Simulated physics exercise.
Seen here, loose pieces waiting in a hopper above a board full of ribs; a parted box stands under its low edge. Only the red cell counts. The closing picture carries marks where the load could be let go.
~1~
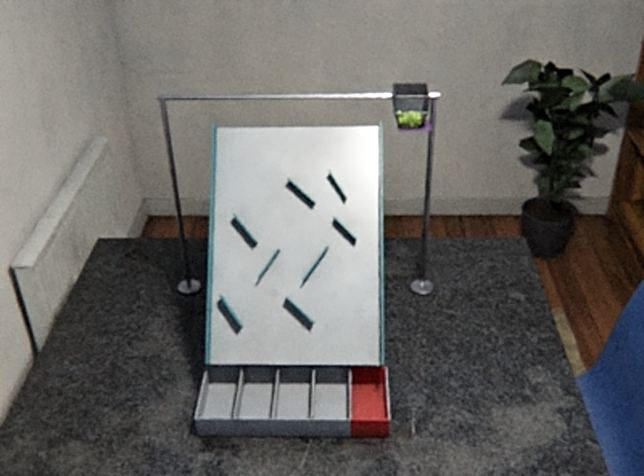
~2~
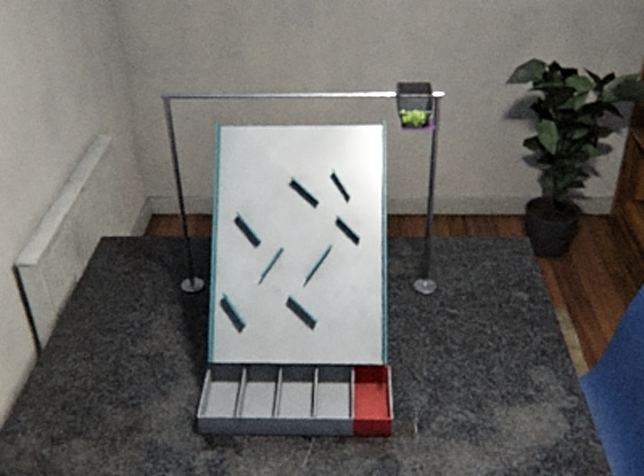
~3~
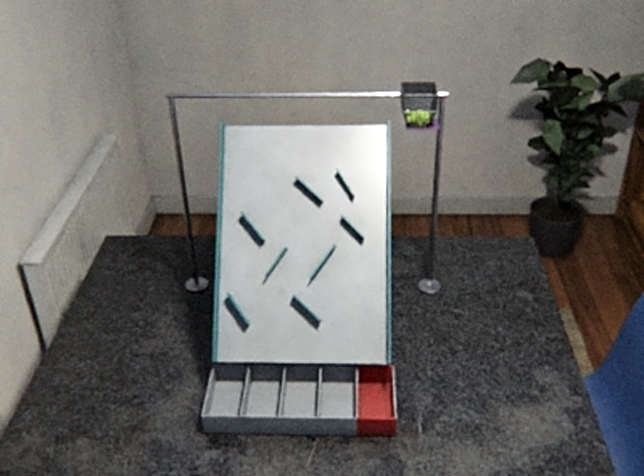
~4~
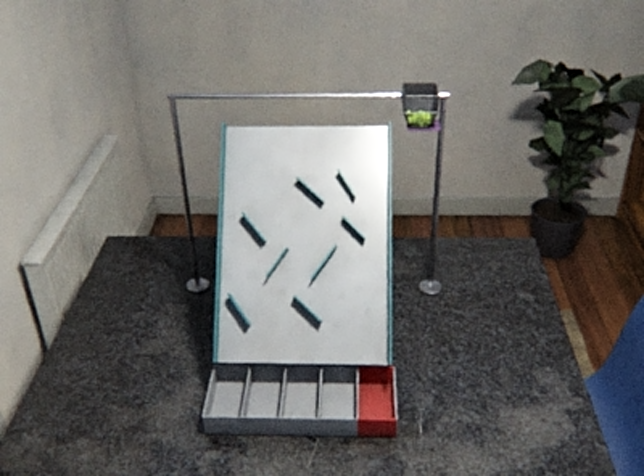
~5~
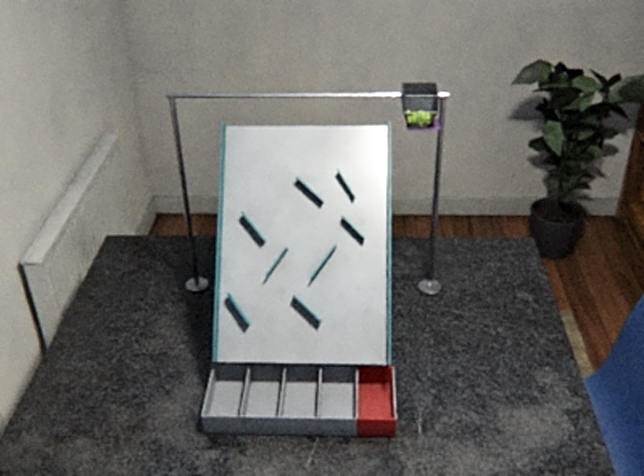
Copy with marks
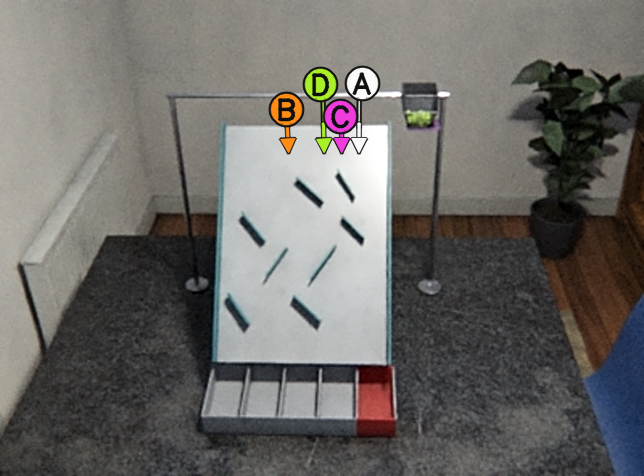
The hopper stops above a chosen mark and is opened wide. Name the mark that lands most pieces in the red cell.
A beats the others.
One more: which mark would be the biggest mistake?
That is mark B.
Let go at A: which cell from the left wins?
The fifth from the left.
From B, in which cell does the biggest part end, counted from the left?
The second.
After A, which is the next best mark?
Mark C.
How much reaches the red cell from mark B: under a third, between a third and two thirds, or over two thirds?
Under a third.
On the marked copy, mark A meets the board at (358, 147); mark B meets the board at (288, 147); mark C meets the board at (341, 147); mark D meets the board at (324, 147).
With A, the larger part in the red cell, just a few in other cells, about a tenth outside the box.
With B, roughly a quarter in the red cell, the larger part in other cells.
With C, roughly two thirds in the red cell, roughly a quarter in other cells, about a tenth outside the box.
With D, roughly a third in the red cell, roughly half in other cells, about a tenth outside the box.
